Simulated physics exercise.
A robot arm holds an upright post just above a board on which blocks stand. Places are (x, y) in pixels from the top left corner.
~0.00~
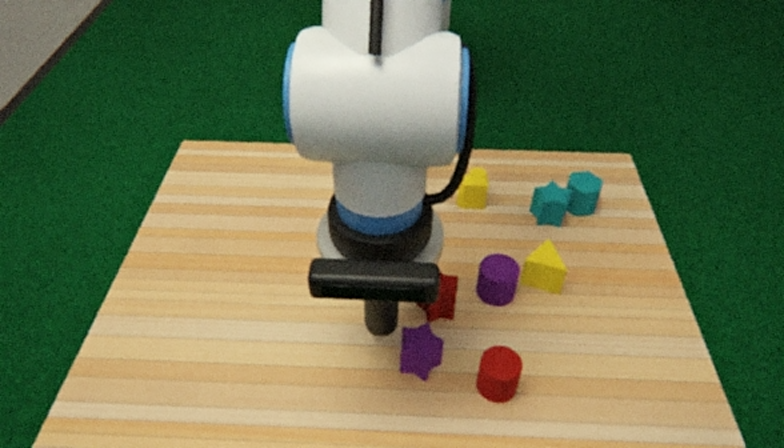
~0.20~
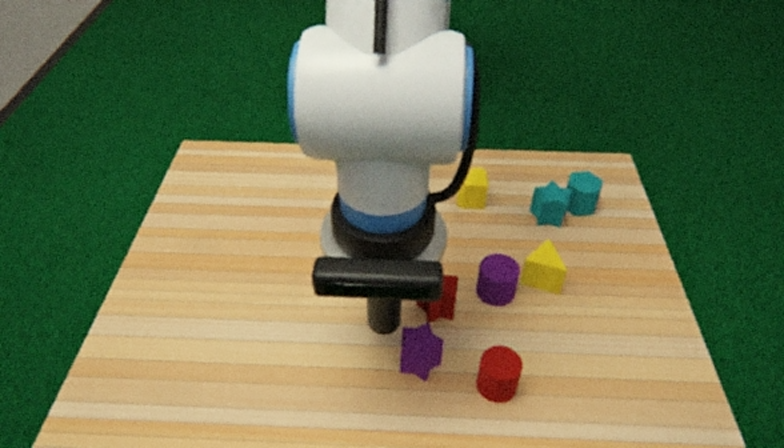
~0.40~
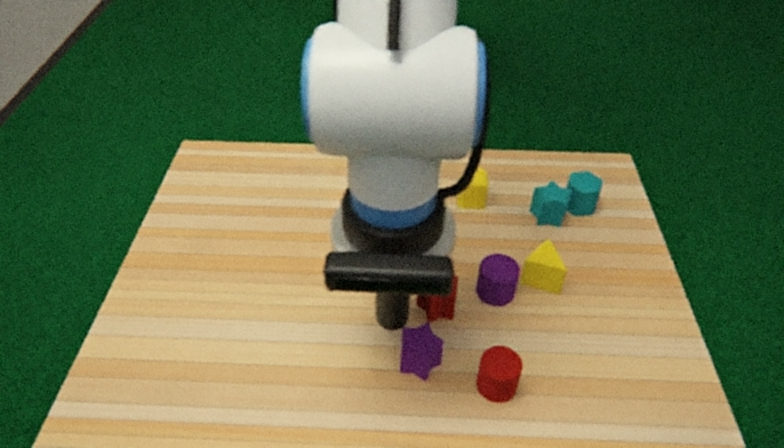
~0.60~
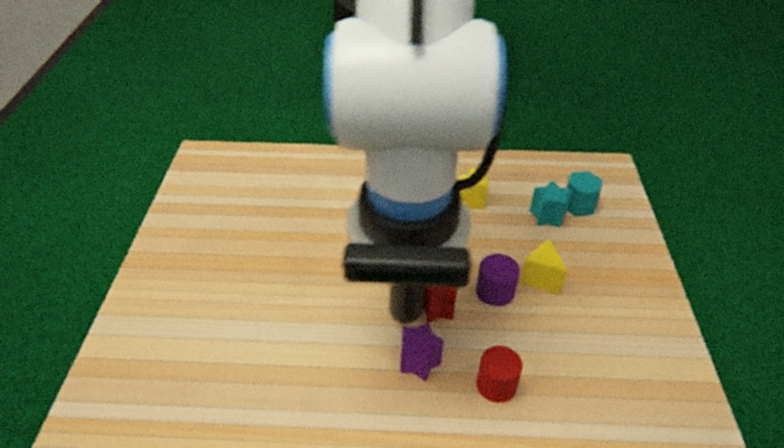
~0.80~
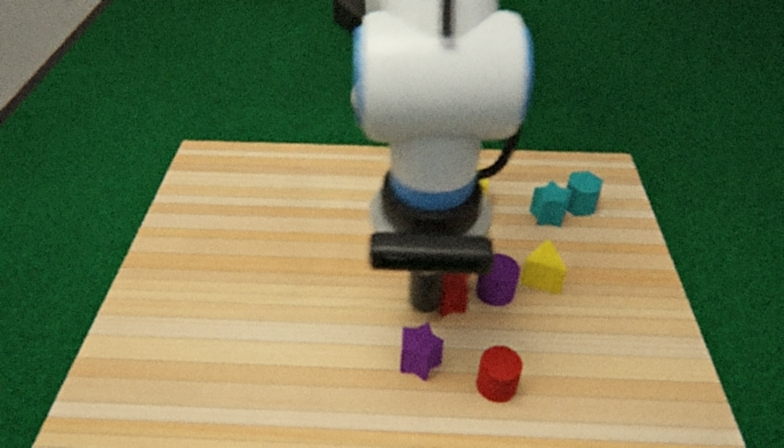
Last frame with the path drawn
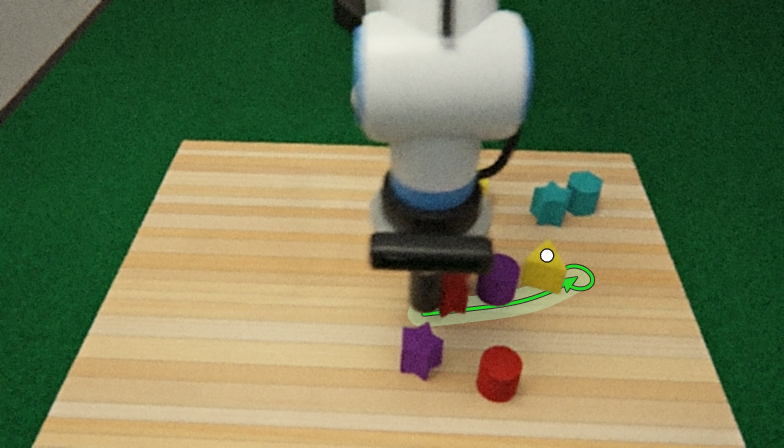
On a striped wooden board over a green surface, a white robot arm moves its dark upright post right and slightly away past a purple star, then nudges a red star-shaped block slightly right while the other blocks stay still.
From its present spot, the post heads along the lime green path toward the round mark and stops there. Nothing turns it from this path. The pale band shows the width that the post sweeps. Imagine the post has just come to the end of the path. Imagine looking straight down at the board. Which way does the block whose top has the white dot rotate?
Bird's-eye view: Clockwise.
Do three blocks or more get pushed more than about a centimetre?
I believe so.
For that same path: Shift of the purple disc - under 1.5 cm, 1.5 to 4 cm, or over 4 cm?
The distance will be above 4 cm.
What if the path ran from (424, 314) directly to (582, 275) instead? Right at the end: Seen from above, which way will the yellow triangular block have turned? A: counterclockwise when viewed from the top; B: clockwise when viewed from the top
The answer is B.
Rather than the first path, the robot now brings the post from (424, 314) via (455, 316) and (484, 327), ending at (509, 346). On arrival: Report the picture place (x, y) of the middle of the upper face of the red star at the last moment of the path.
It is at (484, 275).
Path on the board, from (424, 314) over (480, 308) and (534, 298) to (577, 277); the dot is on the yellow triangular block.
On the path given first. One third of the way, post (484, 295); red star (497, 263), turned 30° anticlockwise; purple disc (526, 252); yellow triangular block (562, 250), turned 40° clockwise.
Two thirds of the way, post (538, 285); red star (526, 252), turned 80° anticlockwise; purple disc (539, 229); yellow triangular block (571, 242), turned 90° clockwise.
At the end, post (581, 265); purple star in place; red star (529, 251), turned 100° anticlockwise; purple disc (538, 226); yellow triangular block (572, 234), turned 95° clockwise.
